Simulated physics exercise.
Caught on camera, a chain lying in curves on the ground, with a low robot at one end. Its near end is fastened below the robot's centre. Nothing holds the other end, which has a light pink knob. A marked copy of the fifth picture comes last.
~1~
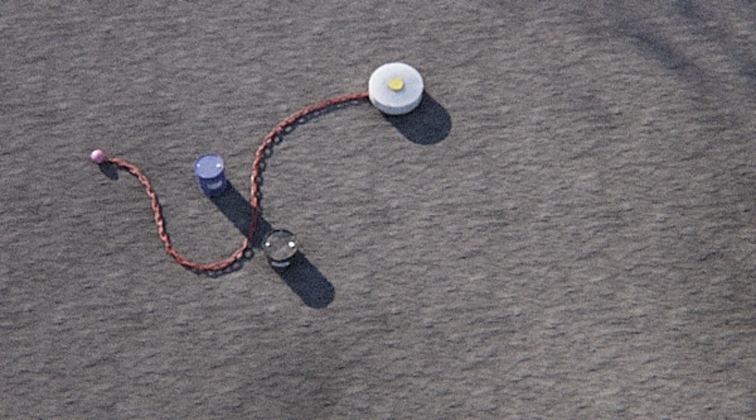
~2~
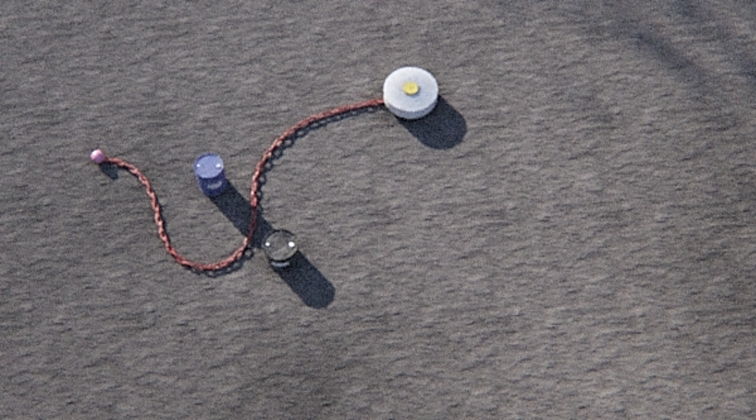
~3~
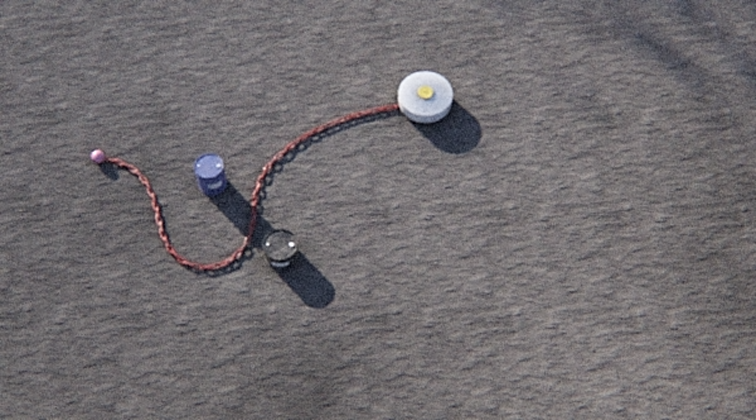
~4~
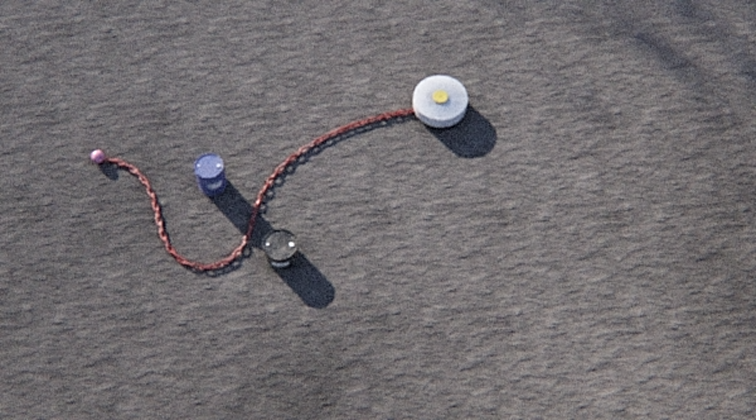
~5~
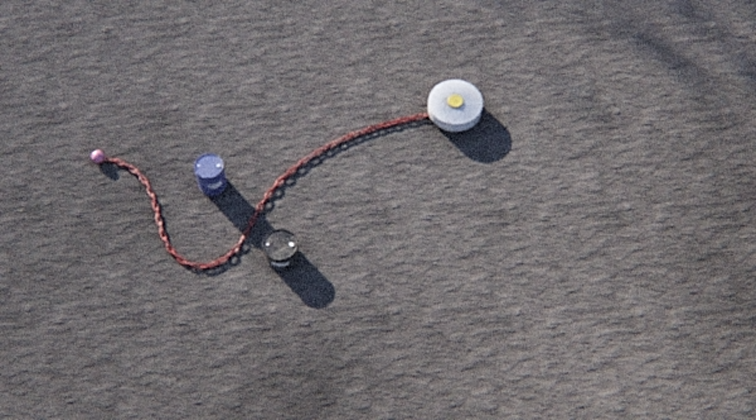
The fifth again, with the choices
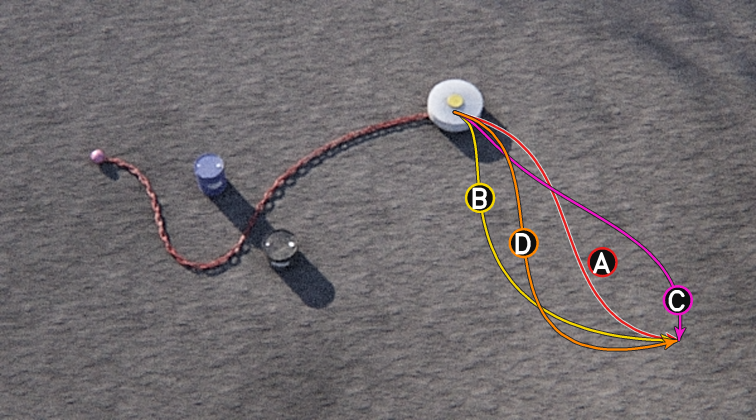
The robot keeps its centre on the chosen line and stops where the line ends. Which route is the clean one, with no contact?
Choose route D.
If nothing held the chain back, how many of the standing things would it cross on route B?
One.
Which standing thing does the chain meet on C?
It is the blue keg.
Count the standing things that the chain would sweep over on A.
One.
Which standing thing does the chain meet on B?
It meets the black tub.
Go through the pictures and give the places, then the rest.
The first picture shows black tub (281, 250); robot (396, 90); free end (98, 157).
The second picture shows robot (411, 94); free end (98, 157).
The third picture shows robot (425, 98); black tub (281, 250).
The fourth picture shows robot (440, 102); blue keg (211, 175).
The fifth picture shows robot (455, 107); free end (98, 157); blue keg (211, 175); black tub (281, 250).
On the marked copy, A from (454, 112) via (565, 223) to (679, 340); B from (454, 112) via (500, 264) to (674, 340); C from (454, 112) via (586, 209) to (679, 340); D from (454, 112) via (525, 256) to (677, 341).
Following D. Soon after the start, robot (521, 207), middle of the chain (275, 208), free end (98, 157).
Later, robot (570, 334), middle of the chain (321, 236), free end (99, 157).
In the end, robot (681, 336), middle of the chain (410, 275), free end (176, 190); nothing has been touched.
As for the rest, A meets the blue keg; B meets the black tub; C meets the blue keg.
